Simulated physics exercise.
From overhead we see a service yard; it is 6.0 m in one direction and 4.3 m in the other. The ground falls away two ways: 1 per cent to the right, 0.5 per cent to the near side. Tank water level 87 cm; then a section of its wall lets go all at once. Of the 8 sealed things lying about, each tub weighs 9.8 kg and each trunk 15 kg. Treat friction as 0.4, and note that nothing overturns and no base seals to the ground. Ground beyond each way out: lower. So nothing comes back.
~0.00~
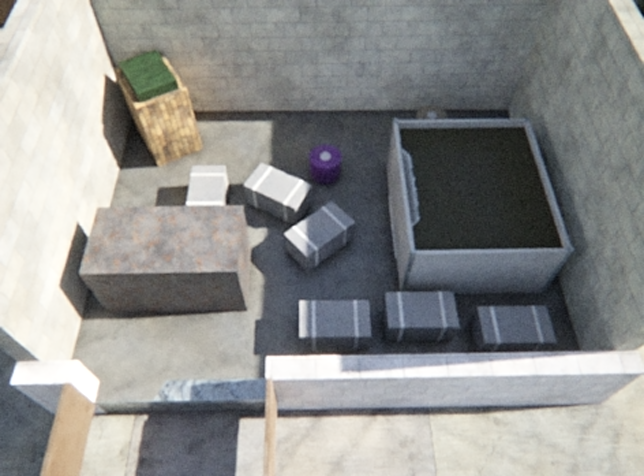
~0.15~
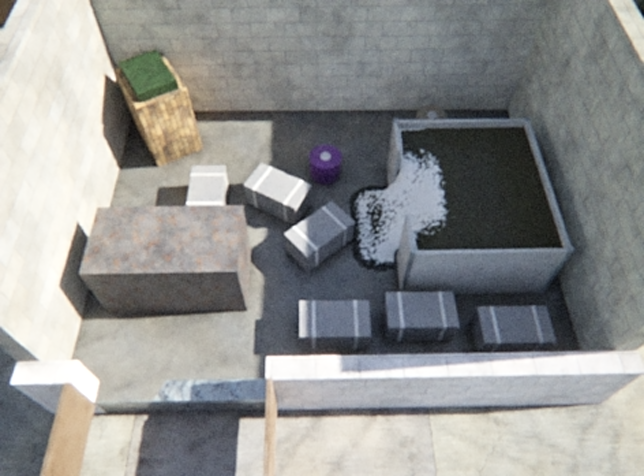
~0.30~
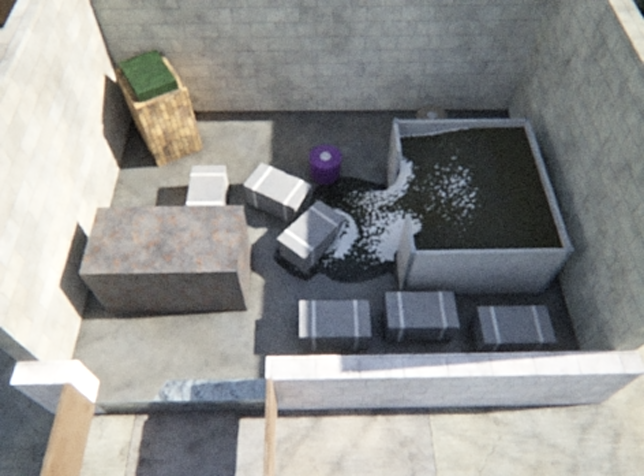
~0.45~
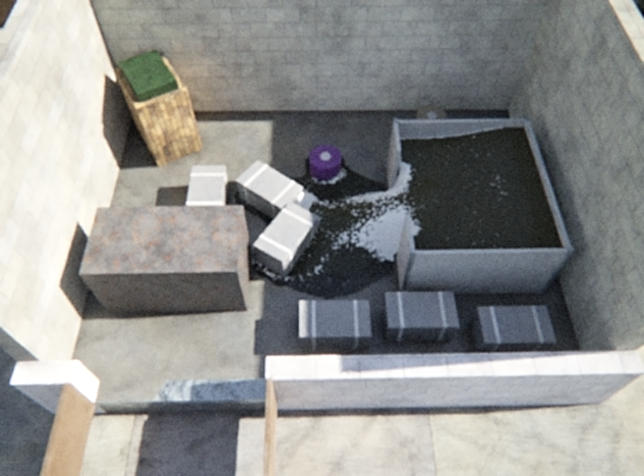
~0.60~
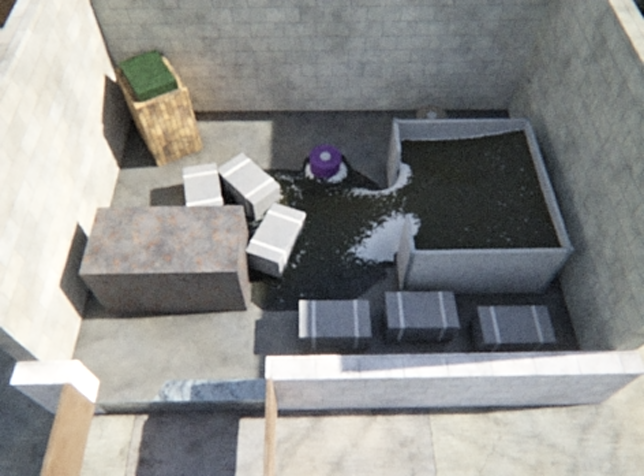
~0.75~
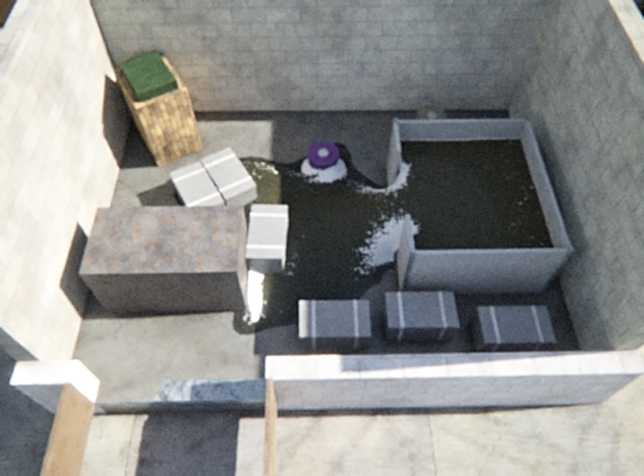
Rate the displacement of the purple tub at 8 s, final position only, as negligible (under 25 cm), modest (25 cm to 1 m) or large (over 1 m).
It is large.
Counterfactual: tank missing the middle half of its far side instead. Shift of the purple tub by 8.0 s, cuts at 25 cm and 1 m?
Then the purple tub is nudged along.
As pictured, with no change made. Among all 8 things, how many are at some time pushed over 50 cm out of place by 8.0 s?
Count: 8.
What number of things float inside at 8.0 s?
That would be 8 of them.
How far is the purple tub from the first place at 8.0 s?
Distance: Near 300 cm.
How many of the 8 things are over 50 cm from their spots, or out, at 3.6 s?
It comes to 5.
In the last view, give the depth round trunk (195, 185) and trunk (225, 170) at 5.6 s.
15 and 15 cm.
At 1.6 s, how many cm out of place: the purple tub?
Displacement by then near 120 cm.
After 1.6 s the purple tub is near (295, 103), 1.2 m from its start, aground; 0 of 8 are out; 3 afloat.
After 3.6 s the purple tub is near (322, 116), 0.8 m from its start, aground; 0 of 8 are out; 4 afloat.
After 5.6 s the purple tub is near (422, 137), 1.4 m from its start, afloat; 0 of 8 are out; 5 afloat.
After 8.0 s the purple tub is near (507, 100), 2.9 m from its start, afloat; 0 of 8 are out; 8 afloat.
